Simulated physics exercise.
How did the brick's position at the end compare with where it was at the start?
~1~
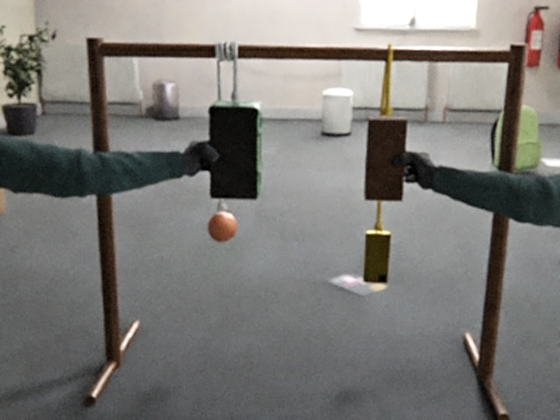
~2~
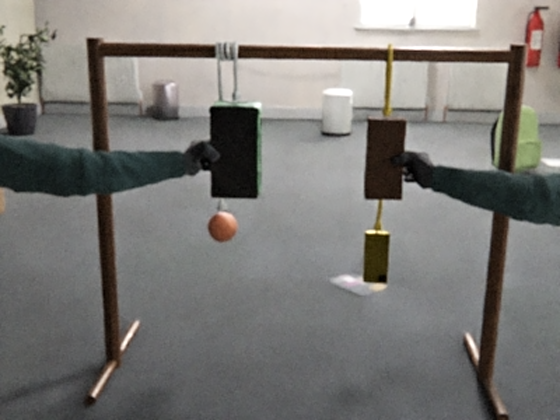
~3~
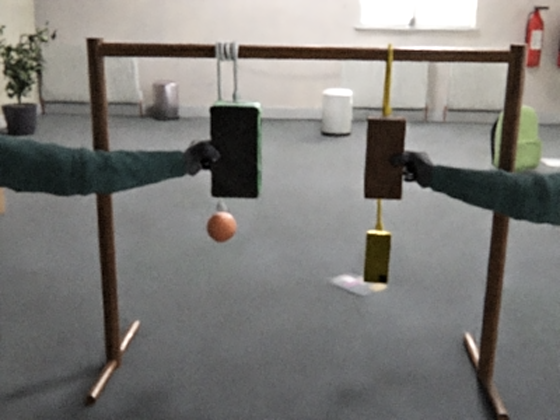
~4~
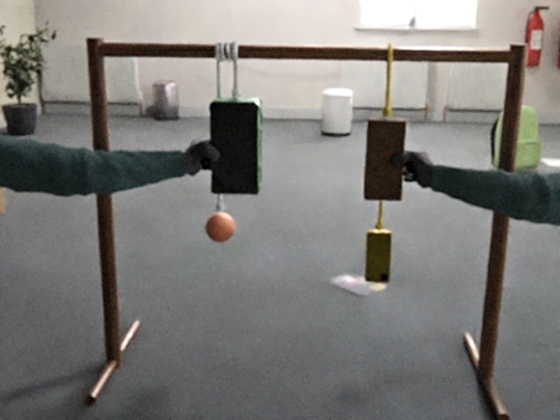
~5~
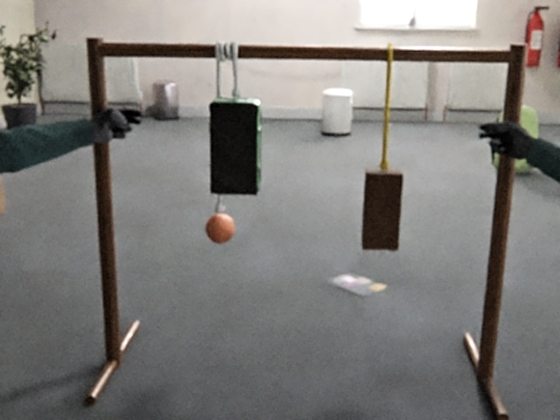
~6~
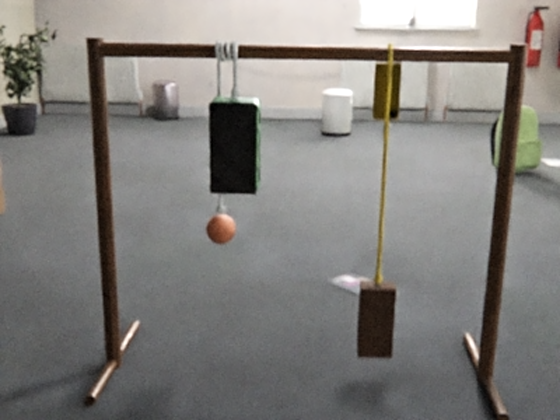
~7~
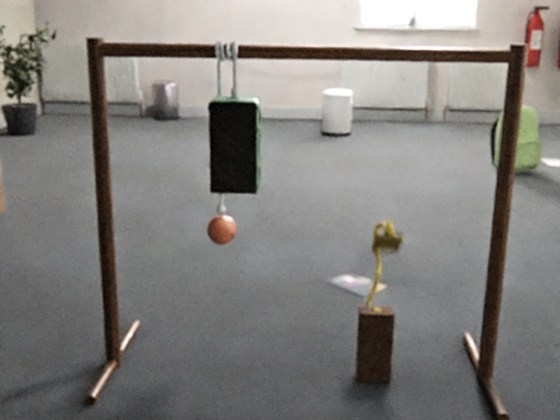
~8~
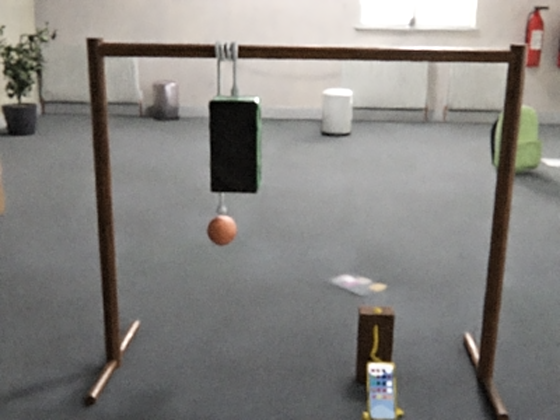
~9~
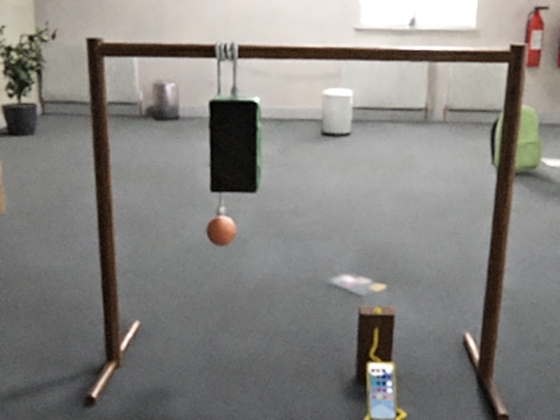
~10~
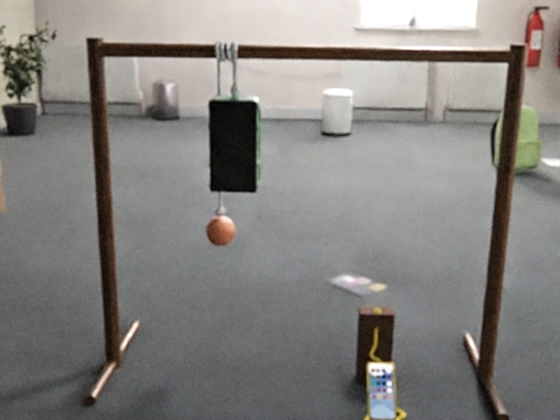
At the start the brick hung below the right side of the rail, held by a gloved hand. By the end it was standing on the floor, well below where it began.
Two gloved hands let go of a green case and a brown brick hanging from a rail and drew back. The brick dropped, pulling its yellow rope and phone over the rail to the floor, while the green case stayed hanging above an orange ball.
